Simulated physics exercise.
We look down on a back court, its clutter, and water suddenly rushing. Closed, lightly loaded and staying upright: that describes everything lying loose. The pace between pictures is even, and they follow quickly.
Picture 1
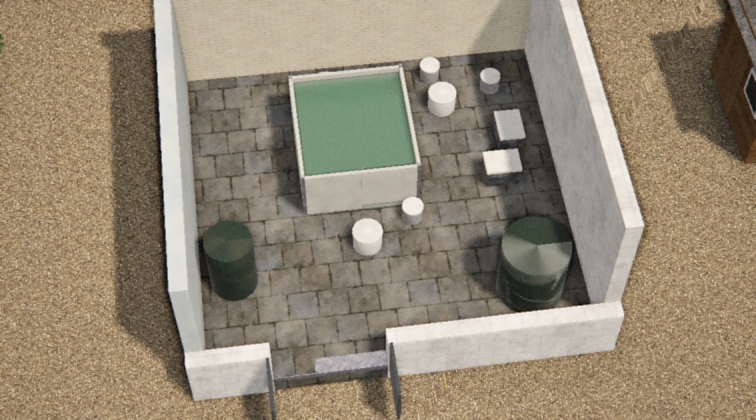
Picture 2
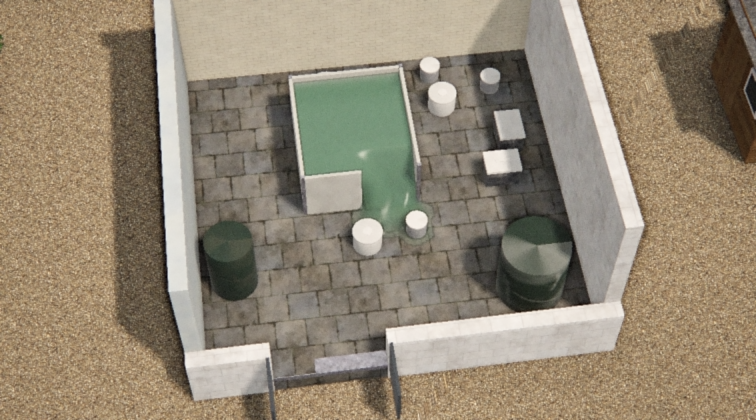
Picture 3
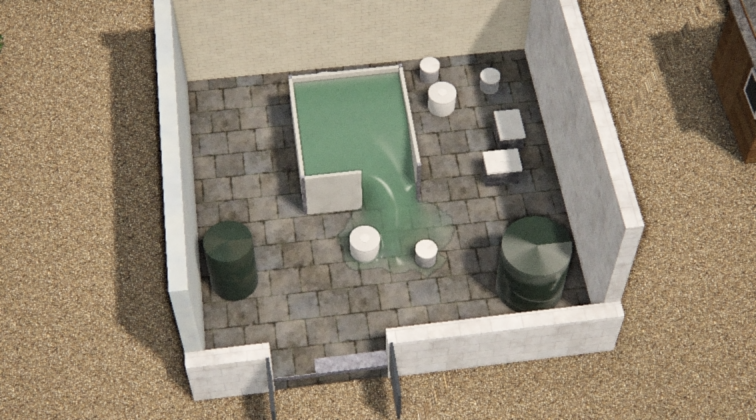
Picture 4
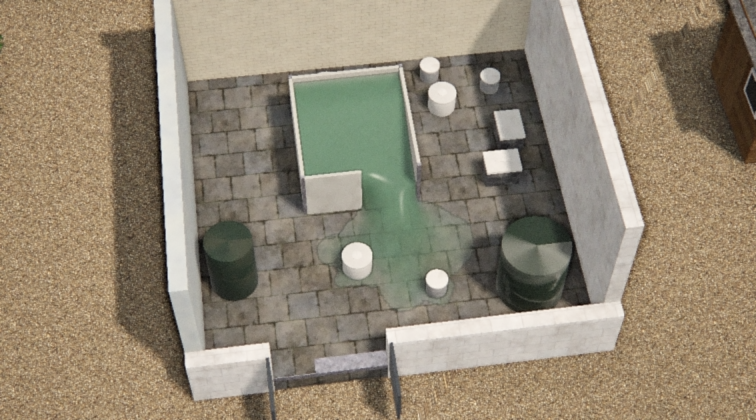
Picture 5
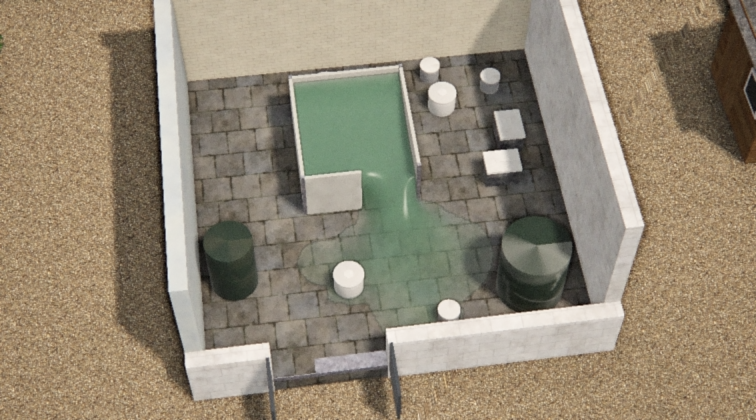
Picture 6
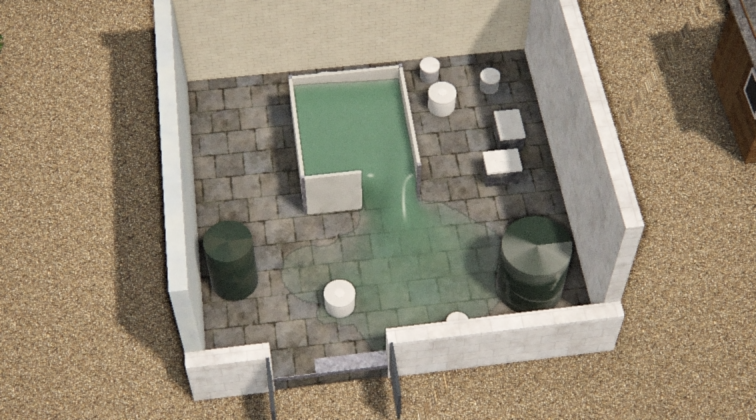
At first, a walled court of stone paving holds a raised tank of green water, with white pails and tubs standing around it. Part of the tank's front opens and water pours out, pushing a small white pail, then a larger tub, toward the front wall as the pool spreads.
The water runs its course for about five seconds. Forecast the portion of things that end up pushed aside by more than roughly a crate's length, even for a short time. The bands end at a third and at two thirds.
Counting the far movers, it's in the middle - a third to two thirds.
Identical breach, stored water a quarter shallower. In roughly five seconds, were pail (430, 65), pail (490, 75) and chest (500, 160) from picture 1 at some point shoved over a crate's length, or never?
Note, listed order: Didn't cover it / didn't cover it / covered it.
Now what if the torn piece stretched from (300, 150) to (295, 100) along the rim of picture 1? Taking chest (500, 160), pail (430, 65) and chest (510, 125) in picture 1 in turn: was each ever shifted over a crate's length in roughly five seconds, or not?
Here is how they go, in order: Fails to go that far, dislodged that far, and fails to go that far.
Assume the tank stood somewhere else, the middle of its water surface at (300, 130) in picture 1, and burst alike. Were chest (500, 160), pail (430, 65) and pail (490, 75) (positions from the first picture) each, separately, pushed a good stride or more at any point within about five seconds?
Far enough, Not far, Not far.
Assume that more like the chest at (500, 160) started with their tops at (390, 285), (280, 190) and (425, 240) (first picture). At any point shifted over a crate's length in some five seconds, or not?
Result by item: Gets dislodged / stays where it is / gets dislodged.
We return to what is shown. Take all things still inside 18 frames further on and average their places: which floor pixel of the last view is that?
About (455, 135).
A moment on, 2 of 8 are well off their spots; 1 afloat.
Next, 2 of 8 are well off their spots; 1 afloat.
Later, 3 of 8 are well off their spots; 1 afloat.
In the end, 5 of 8 are well off their spots, and 5 have been at some point; 4 afloat.
